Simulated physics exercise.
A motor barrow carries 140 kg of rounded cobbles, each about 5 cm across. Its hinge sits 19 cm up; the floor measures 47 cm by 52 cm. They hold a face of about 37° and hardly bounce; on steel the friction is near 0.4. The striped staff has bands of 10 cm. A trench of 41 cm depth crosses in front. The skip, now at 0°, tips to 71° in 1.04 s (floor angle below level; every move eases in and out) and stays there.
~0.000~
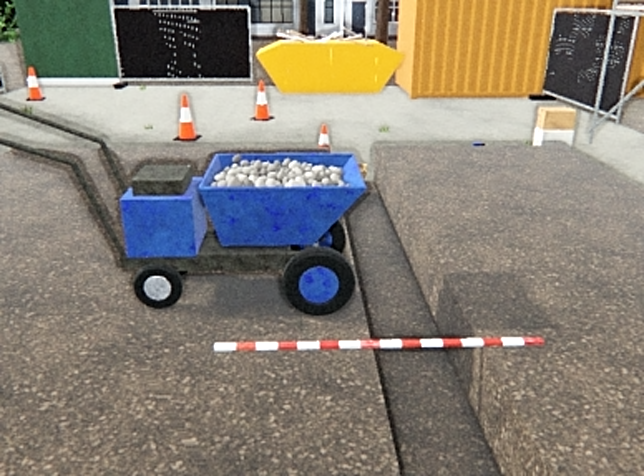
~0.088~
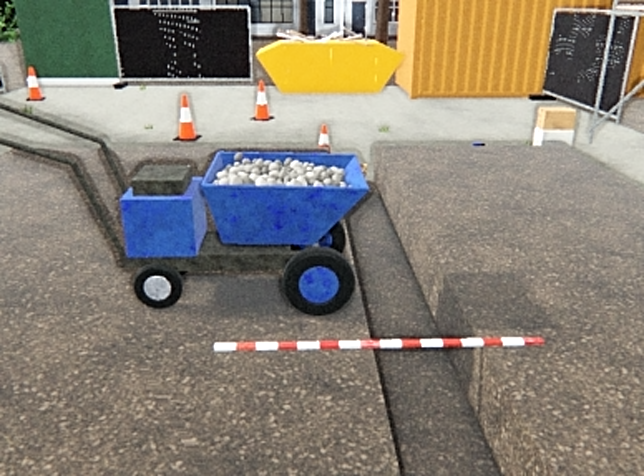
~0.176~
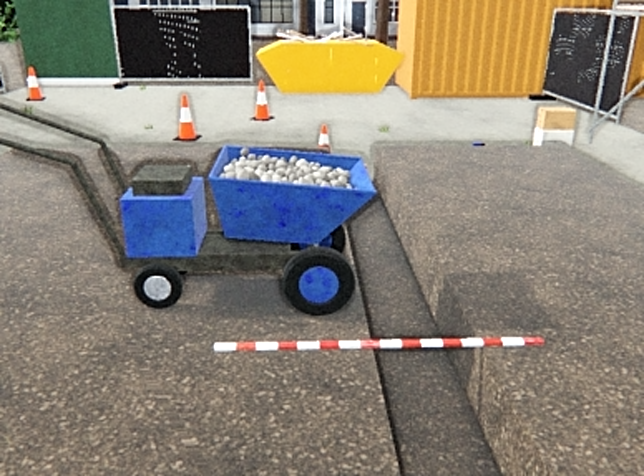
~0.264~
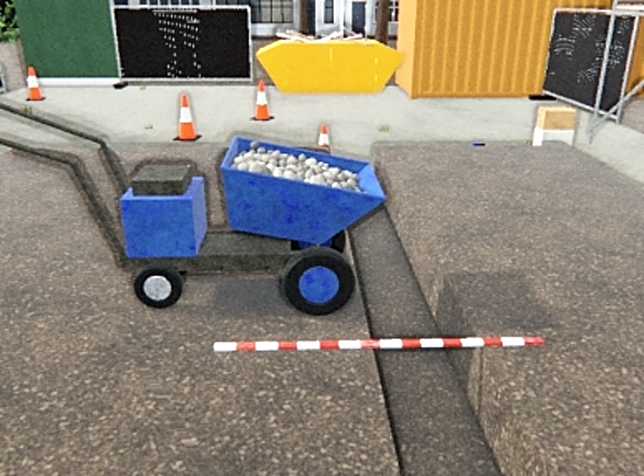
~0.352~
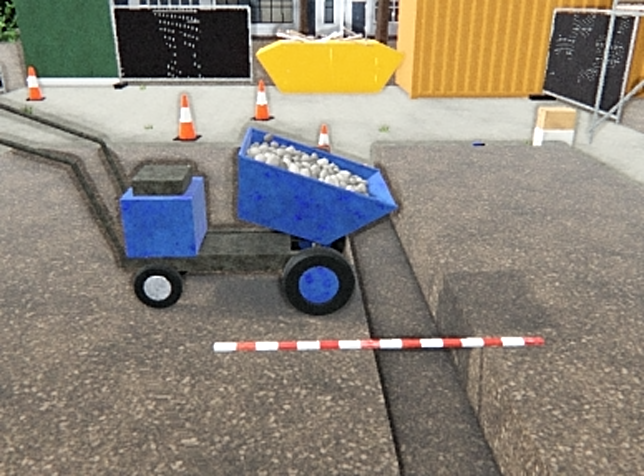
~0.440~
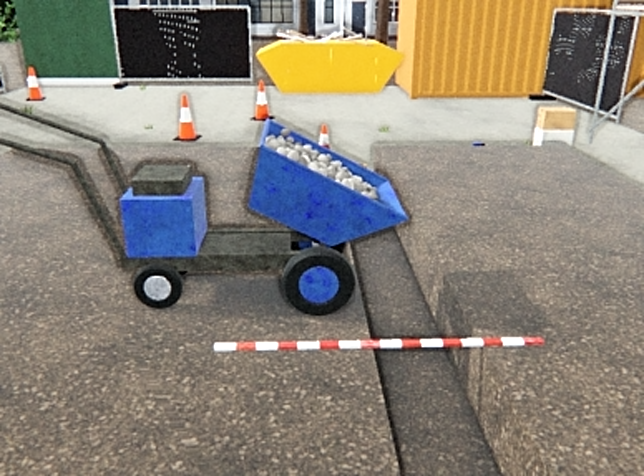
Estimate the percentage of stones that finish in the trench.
Close to 68 in a hundred.
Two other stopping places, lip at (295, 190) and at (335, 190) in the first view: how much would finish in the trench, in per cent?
Near 100 per cent from the first place, 95 from the second.
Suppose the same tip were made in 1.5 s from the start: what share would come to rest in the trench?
Then about 75 per cent.
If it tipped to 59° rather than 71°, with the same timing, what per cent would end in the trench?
It would be near 55 per cent.
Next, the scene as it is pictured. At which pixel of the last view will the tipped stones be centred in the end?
Near (434, 332).
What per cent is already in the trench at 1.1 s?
About 25 per cent by then.
After 0.8 s the floor is at 60°; 100 % in the skip; the foremost stones are at (415, 237).
After 1.1 s the floor is at 71°; 63 % in the skip, 23 % in the trench, 14 % past the trench; the foremost stones are at (493, 283).
After 1.5 s the floor is at 71°; 26 % in the skip, 43 % in the trench, 32 % past the trench; the foremost stones are at (564, 275).
After 3.4 s the floor is at 71°; 0 % in the skip, 68 % in the trench, 32 % past the trench; the foremost stones are at (600, 259).
